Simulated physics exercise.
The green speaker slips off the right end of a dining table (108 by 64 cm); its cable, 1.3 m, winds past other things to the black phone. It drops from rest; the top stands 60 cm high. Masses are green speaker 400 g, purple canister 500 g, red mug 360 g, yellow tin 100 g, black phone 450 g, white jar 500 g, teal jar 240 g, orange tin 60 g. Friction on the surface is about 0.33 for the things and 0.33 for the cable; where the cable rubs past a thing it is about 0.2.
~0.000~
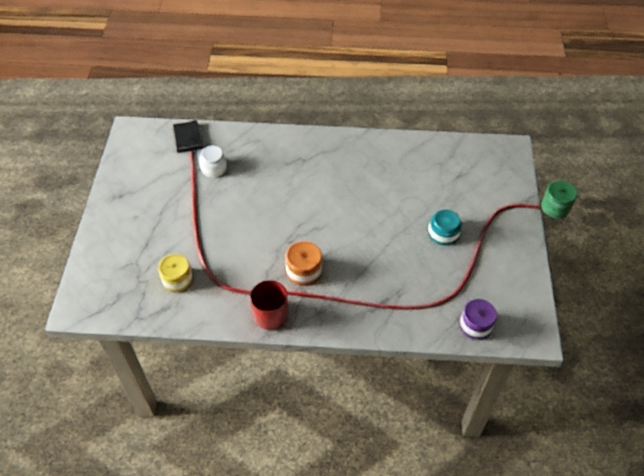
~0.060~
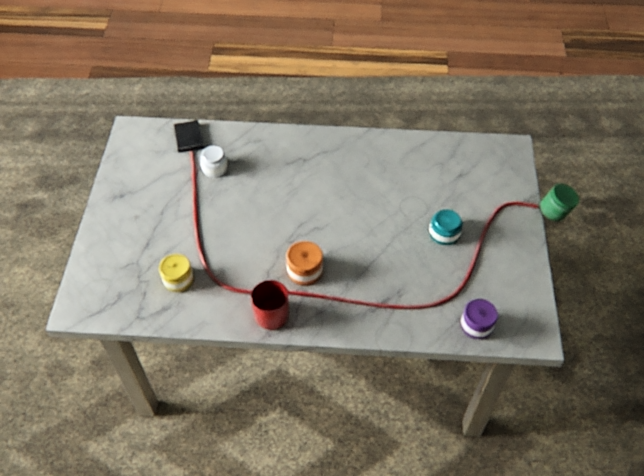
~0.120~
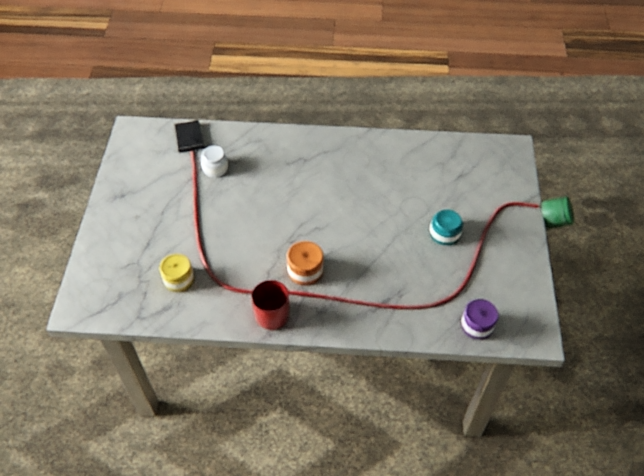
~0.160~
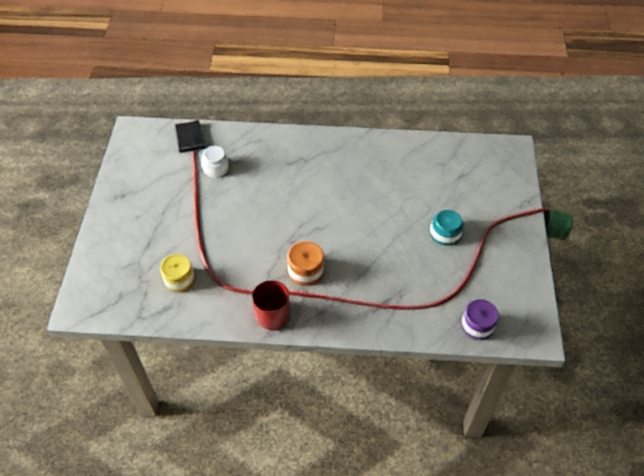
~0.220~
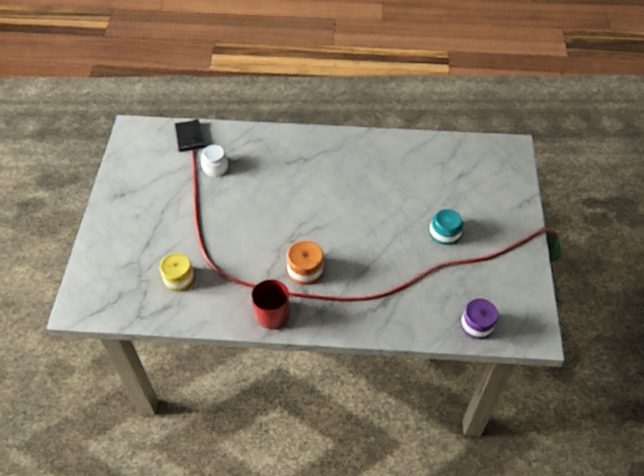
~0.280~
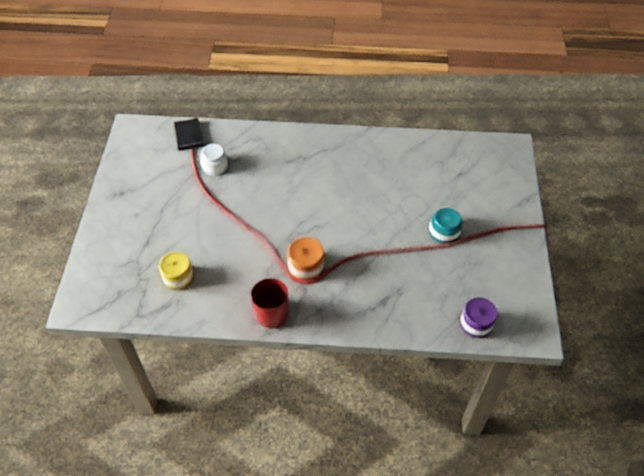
The clip shows a red cable winding across a marble table among colourful containers and a black phone; a green object at the right edge drops out of view below it, and the cable pulls straighter, shifting up against the orange tin.
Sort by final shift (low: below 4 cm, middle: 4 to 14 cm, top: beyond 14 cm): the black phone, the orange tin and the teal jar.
The black phone moves a moderate way, the orange tin reaches the top band, the teal jar slides into the middle band.
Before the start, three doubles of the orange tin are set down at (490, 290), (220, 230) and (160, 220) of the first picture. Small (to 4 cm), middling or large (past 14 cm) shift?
In that order: Small, large, small.
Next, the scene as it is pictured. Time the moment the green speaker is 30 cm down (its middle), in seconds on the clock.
That is: 0.32 s.
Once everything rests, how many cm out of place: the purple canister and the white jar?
About: Purple canister 0 cm, white jar 4 cm.
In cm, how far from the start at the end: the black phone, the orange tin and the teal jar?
Black phone 6 cm, orange tin off the top, teal jar 8 cm.
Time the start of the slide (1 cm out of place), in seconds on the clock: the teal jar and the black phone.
About: Teal jar 0.42 s, black phone 0.40 s.
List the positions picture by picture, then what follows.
The first picture shows black phone (187, 134); orange tin (304, 255); teal jar (447, 219); cable runs through (492, 217) (449, 298) (327, 298) (215, 280) (194, 195).
The second picture shows green speaker (563, 194); cable runs through (493, 217) (327, 297) (195, 195).
The third picture shows green speaker (558, 213); cable runs through (493, 217) (328, 297) (195, 195).
The fourth picture shows green speaker (555, 224); cable runs through (501, 220) (328, 298) (196, 195).
The fifth picture shows green speaker (546, 246); cable runs through (544, 229) (336, 298) (195, 194).
The sixth picture shows black phone (188, 132); orange tin (306, 251); teal jar (448, 218); cable runs through (477, 236) (362, 254) (274, 255) (205, 191).
By 0.5 s, the cable's tail end at (205, 163); orange tin on its side, 53 cm off its start, black phone 6 cm off its start, teal jar 5 cm off its start.
By 0.7 s, the cable's tail end at (209, 165); orange tin over the edge, teal jar 8 cm off its start, black phone 7 cm off its start.
By 1.0 s, the cable's tail end at (209, 165); orange tin over the edge, teal jar 8 cm off its start at (453, 192), black phone 7 cm off its start at (197, 150).
By 1.2 s, the cable's tail end at (209, 165); orange tin over the edge, teal jar 8 cm off its start, black phone 7 cm off its start.
By 2.4 s, the cable's tail end at (209, 165); orange tin over the edge, teal jar 8 cm off its start at (453, 192), black phone 7 cm off its start at (197, 150), green speaker over the edge.
